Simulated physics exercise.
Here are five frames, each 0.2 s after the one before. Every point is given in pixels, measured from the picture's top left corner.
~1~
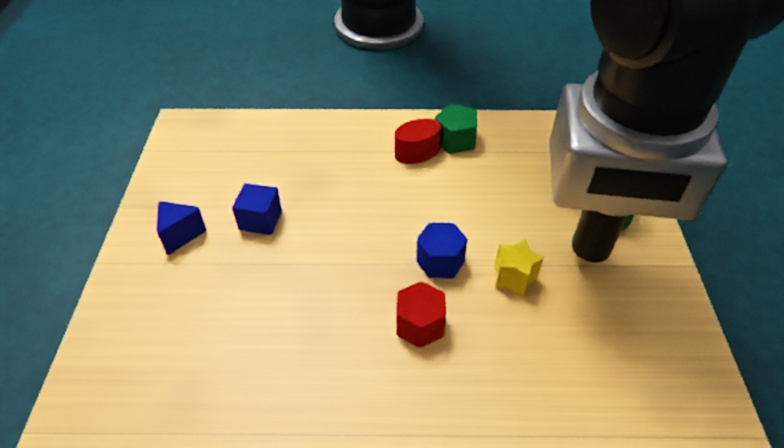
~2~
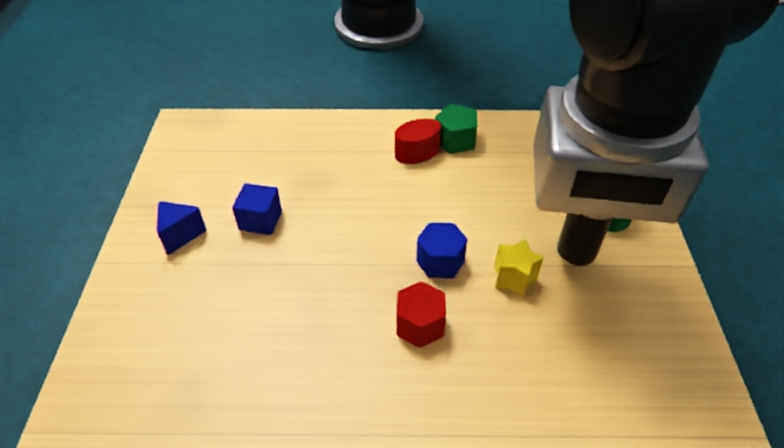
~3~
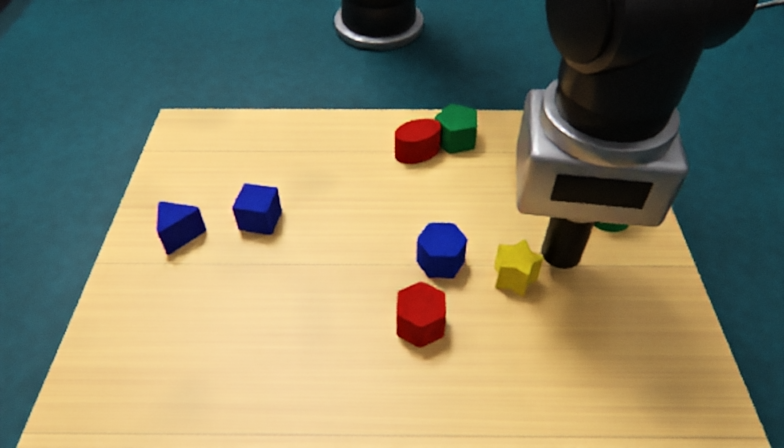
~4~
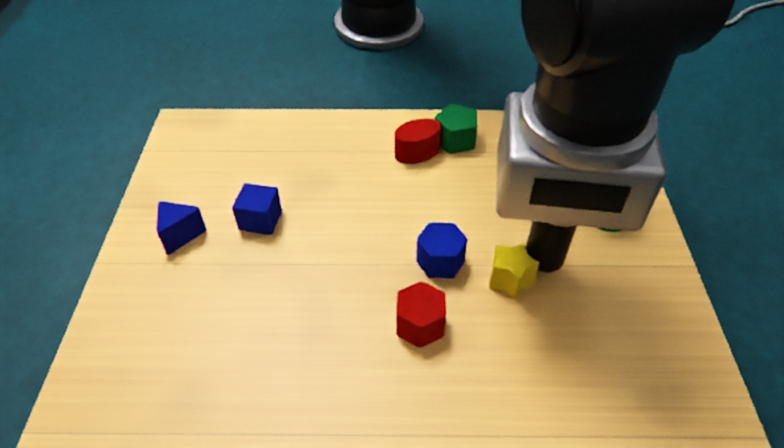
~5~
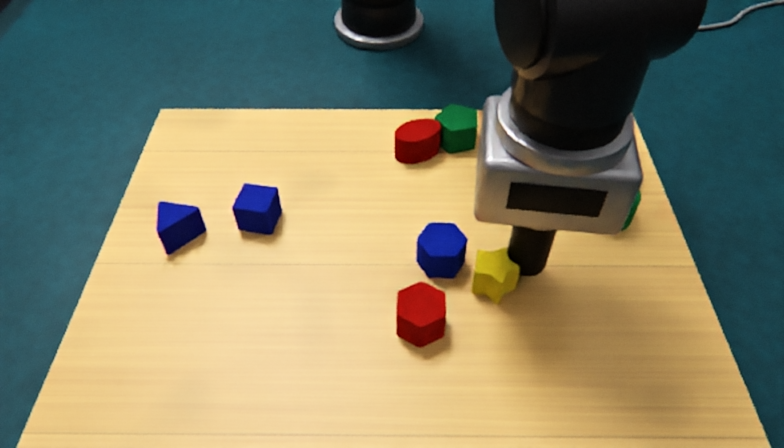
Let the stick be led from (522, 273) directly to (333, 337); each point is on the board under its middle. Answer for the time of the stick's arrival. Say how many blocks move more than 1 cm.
Once the path ends, two blocks will have shifted.
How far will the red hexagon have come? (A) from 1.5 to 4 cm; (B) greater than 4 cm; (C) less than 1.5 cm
The answer is B.
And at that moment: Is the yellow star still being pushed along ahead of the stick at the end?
The answer is yes.
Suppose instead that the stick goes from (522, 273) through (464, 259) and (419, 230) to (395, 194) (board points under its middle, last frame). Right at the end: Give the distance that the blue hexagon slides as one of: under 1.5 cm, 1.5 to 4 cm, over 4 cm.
Displacement: Past 4 cm.
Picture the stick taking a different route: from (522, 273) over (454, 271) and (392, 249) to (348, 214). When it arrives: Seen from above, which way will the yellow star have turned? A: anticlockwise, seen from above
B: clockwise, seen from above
Answer: A.
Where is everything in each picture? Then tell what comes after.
Lower end of the stick at (591, 248), tops of blocks, red hexagon at (421, 303), blue hexagon at (442, 238), yellow star at (519, 256), in the first picture.
Stick at (577, 250), blocks as before, in the second picture.
Stick at (561, 254), blocks as before, in the third picture.
Stick at (544, 257), yellow star at (515, 259), in the fourth picture.
Stick at (526, 261), red hexagon at (421, 303), blue hexagon at (442, 238), yellow star at (496, 263), in the fifth picture.
What follows on the original path. One third of the way, stick at (463, 281); red hexagon at (405, 311), turned 30° anticlockwise; yellow star at (428, 280).
Two thirds of the way, stick at (399, 302); red hexagon at (353, 344), turned 90° anticlockwise; yellow star at (361, 300).
At the end, stick at (331, 325); red hexagon at (333, 361), turned 140° anticlockwise; blue hexagon not moved; yellow star at (290, 316), turned 25° clockwise.
